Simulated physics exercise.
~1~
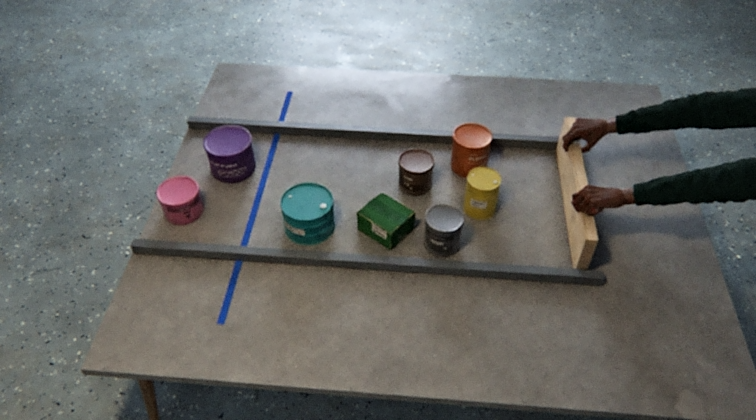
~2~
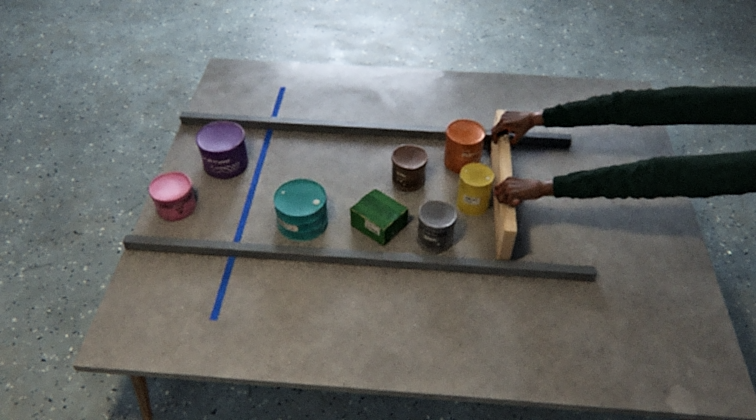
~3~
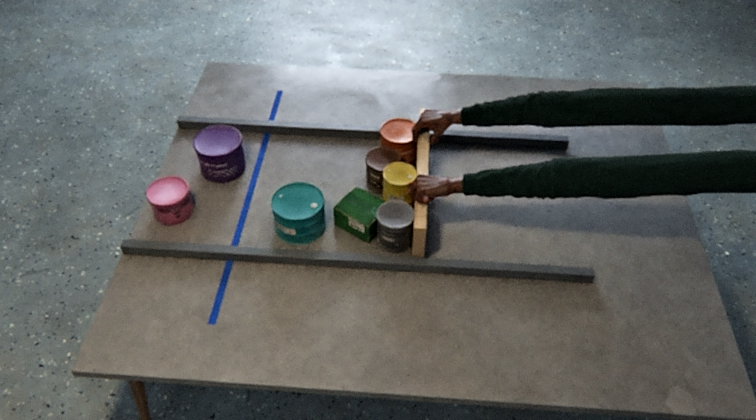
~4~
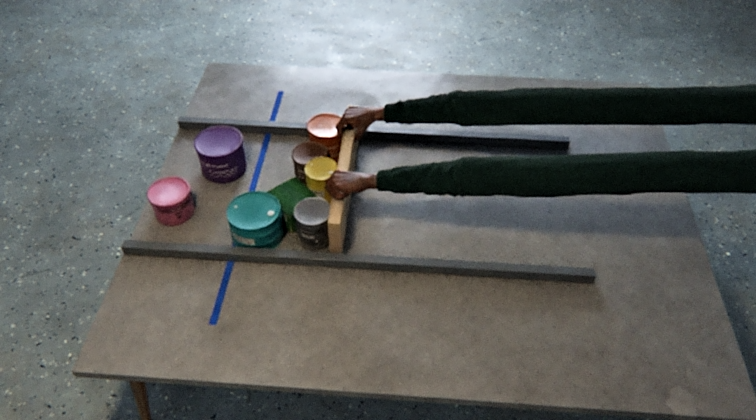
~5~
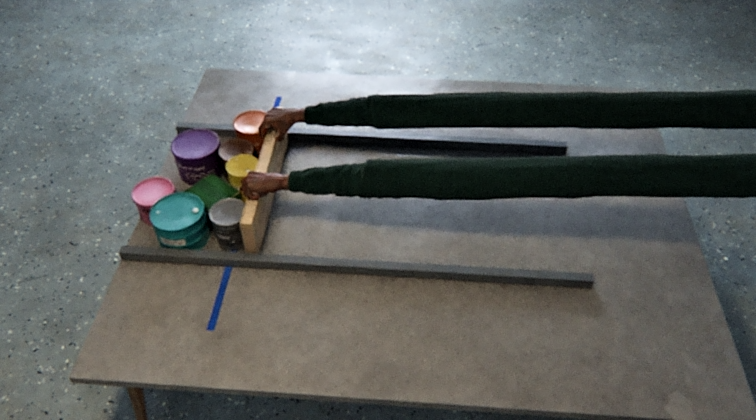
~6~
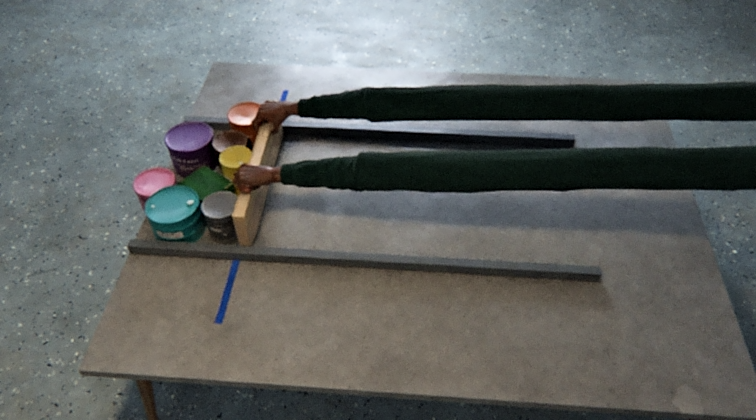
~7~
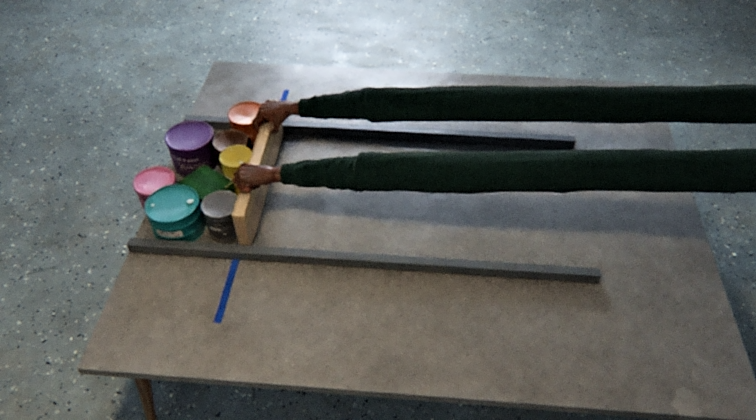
On a tabletop, two hands pushing a wooden plank left, gathering colourful tubs into a cluster near the edge, all staying on.
